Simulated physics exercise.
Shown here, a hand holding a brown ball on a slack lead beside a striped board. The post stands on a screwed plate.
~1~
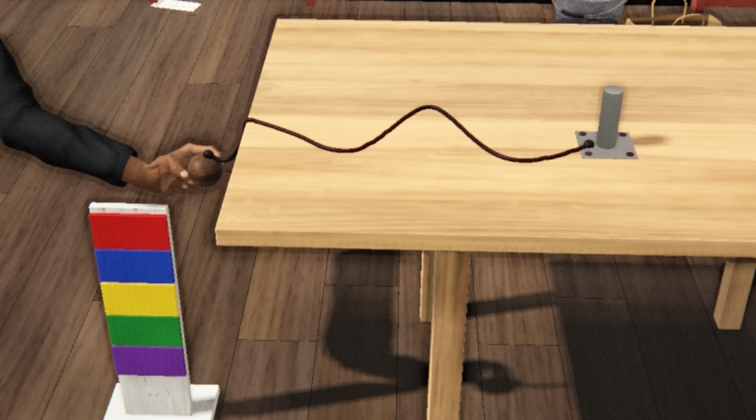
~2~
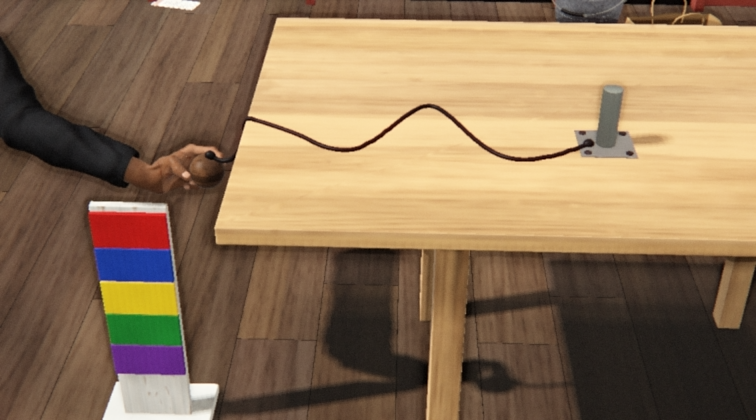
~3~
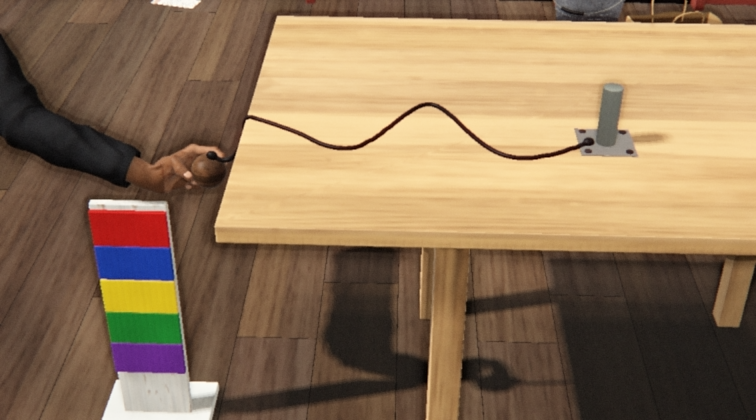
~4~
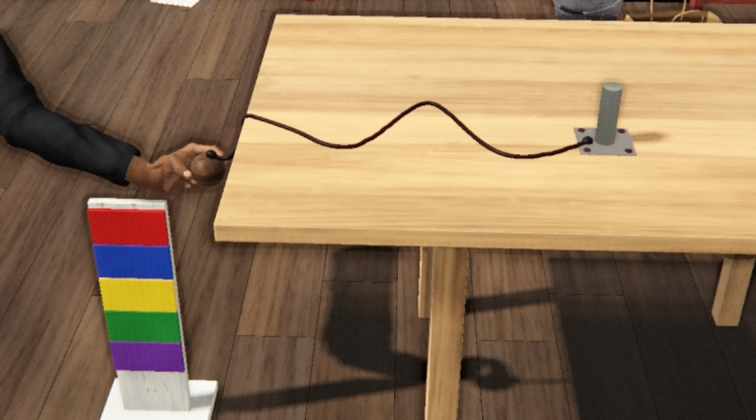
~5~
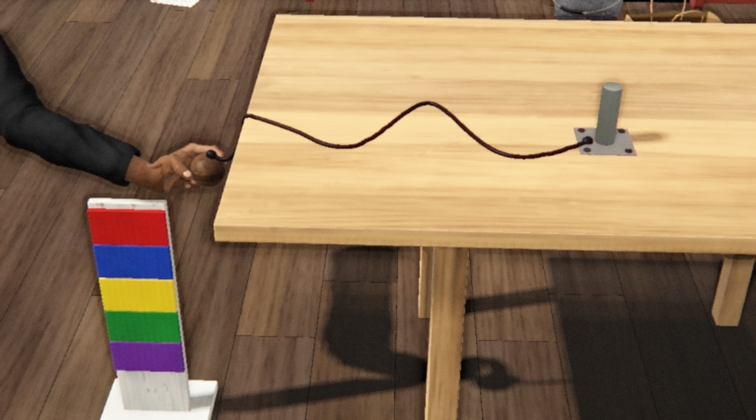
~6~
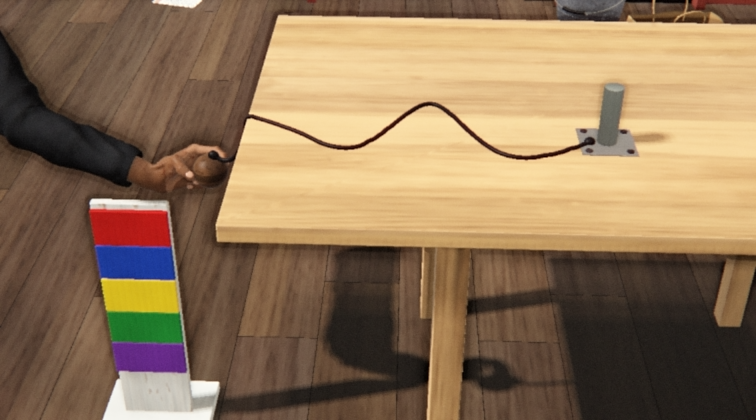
A hand holds a brown ball on a slack lead, barely moving beside a striped board.
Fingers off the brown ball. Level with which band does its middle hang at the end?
Its centre hangs level with the yellow band.
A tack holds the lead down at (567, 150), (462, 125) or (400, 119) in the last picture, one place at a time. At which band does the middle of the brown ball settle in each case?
Try by try: Yellow; blue; red.
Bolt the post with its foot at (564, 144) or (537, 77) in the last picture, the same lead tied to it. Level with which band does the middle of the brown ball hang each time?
One after the other, green; green.
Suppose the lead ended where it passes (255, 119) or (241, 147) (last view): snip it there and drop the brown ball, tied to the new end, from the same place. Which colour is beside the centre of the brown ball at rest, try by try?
In that order: Red; blue.
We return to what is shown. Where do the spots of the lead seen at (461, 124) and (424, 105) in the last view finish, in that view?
The first at (417, 127), the second at (357, 122).
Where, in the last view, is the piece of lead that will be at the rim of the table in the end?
It lies at about (357, 147).
A little later, ball near (224, 267); level with blue.
Next, ball near (280, 300); level with yellow.
Later still, ball near (251, 299); level with yellow.
When it is over, ball near (259, 300); level with yellow. Its middle rests at the yellow band.
